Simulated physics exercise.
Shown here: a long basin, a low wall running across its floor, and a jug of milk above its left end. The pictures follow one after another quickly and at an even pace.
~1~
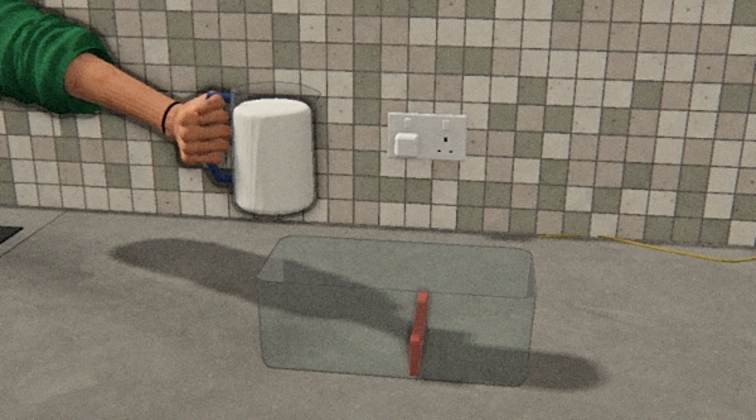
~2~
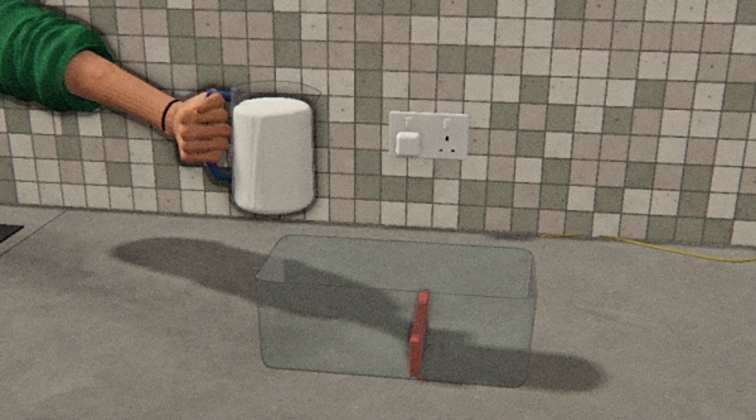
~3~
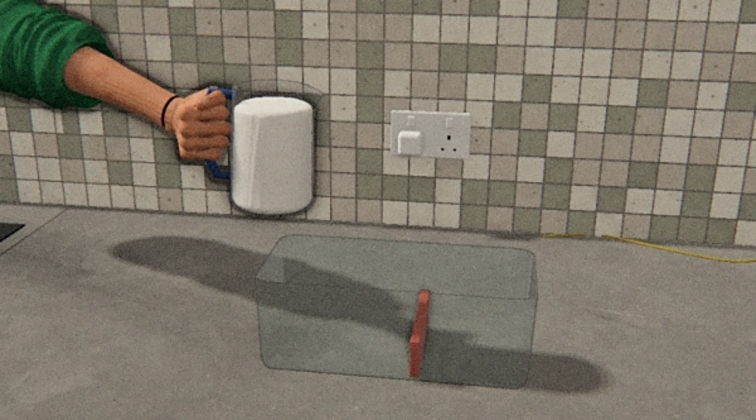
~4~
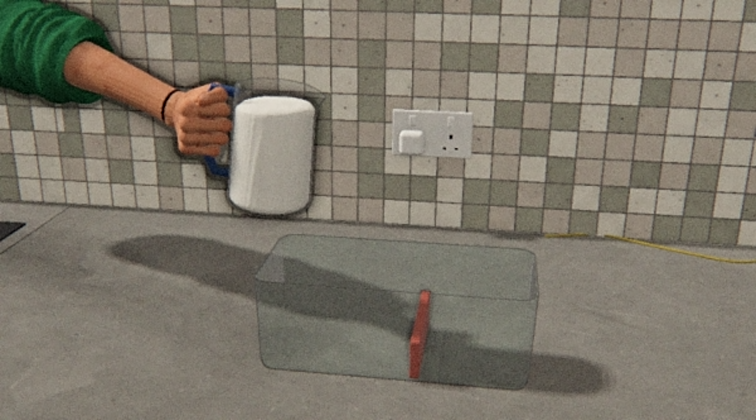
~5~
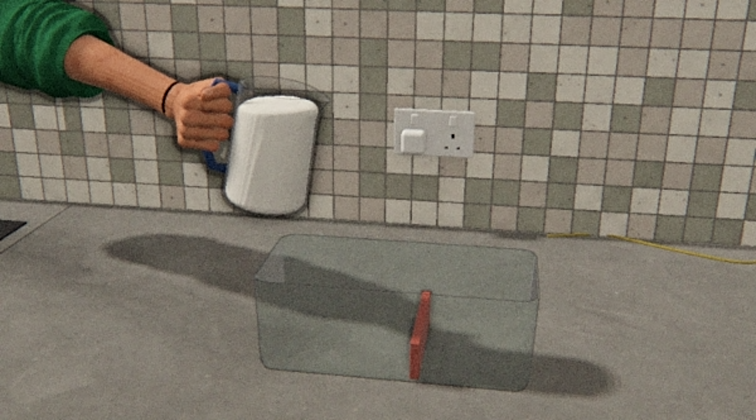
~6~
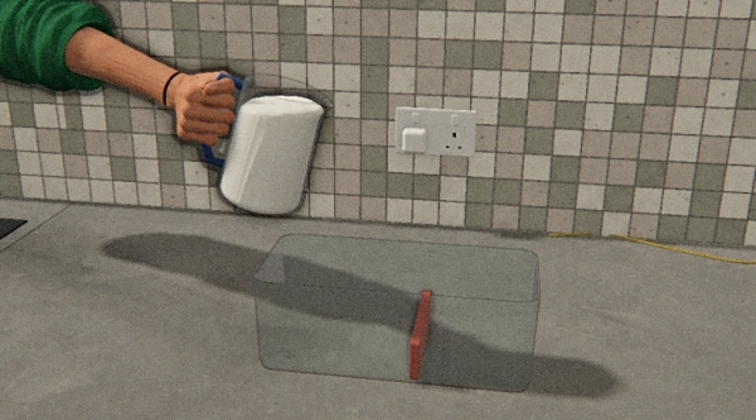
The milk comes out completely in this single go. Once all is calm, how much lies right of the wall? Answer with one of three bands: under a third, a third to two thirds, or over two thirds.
Under a third.
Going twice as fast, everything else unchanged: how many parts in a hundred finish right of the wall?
Roughly 5 %.
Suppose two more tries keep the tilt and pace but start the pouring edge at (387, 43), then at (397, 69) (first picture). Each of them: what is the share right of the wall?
90 and 90 per cent.
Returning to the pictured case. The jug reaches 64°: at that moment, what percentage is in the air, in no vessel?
About 10 per cent.
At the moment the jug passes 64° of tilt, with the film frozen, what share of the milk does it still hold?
85 %.
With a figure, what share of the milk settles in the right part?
Around 5 percent.
A moment on, the jug is tipped part way and 87 per cent is still to pour, 3 is left of the wall and 0 right of it.
Next, the jug is tipped on its side and 42 per cent is still to pour, 35 is left of the wall and 4 right of it.
Then the jug is tipped right over and 6 per cent is still to pour, 81 is left of the wall and 5 right of it.
Later the jug is tipped right over and 0 per cent is still to pour, 91 is left of the wall and 7 right of it.
Finally, 91 per cent lies left of the wall, 7 right of it and 2 outside.
